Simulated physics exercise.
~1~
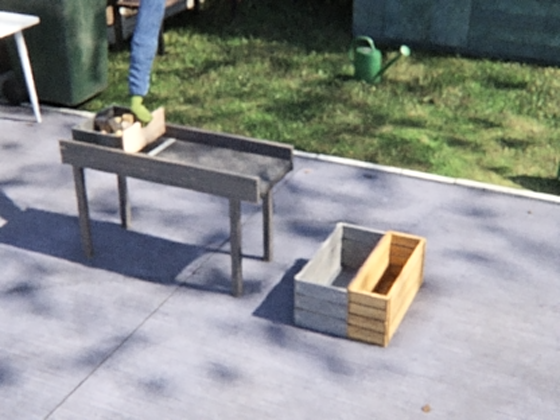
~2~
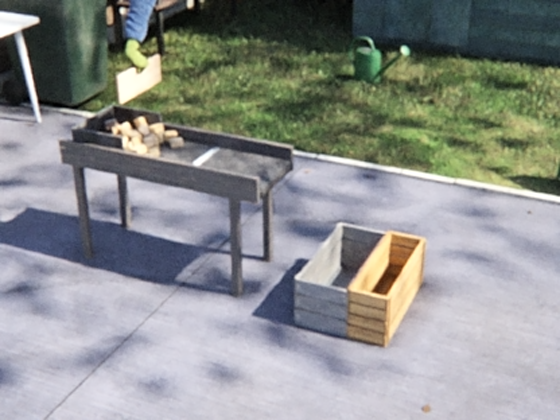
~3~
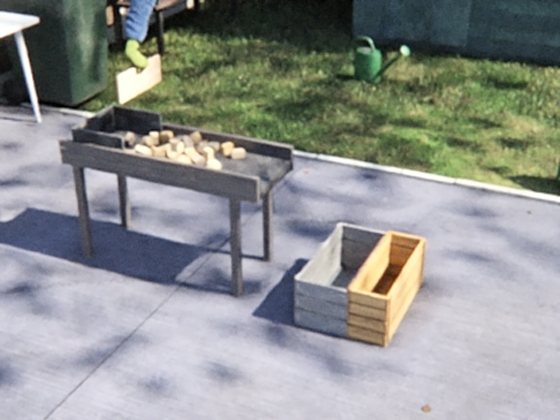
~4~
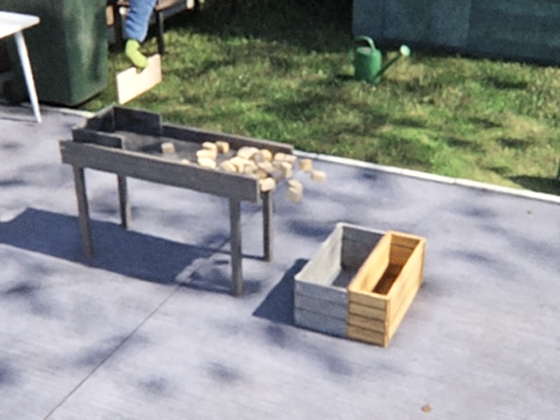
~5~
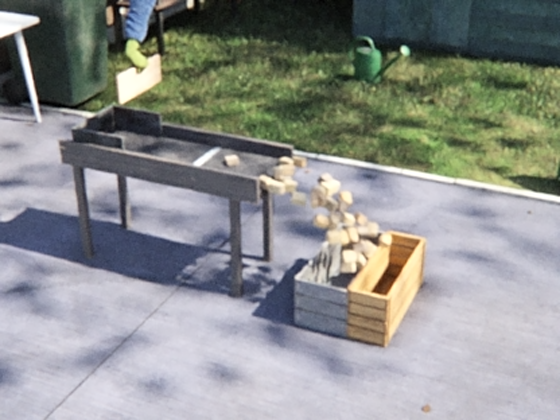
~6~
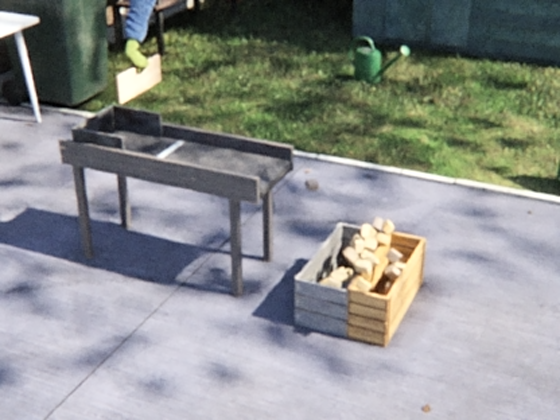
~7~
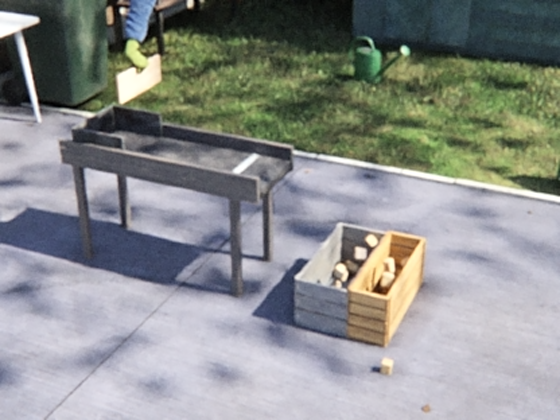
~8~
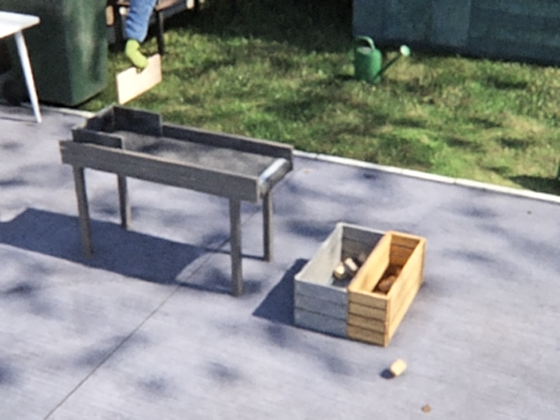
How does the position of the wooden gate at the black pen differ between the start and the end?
At the start the gate stands down at the pen, holding the blocks in. At the end it is raised above the table, held up by a gloved hand.
Wooden blocks ride right off a raised belt into two boxes, one landing beyond them.
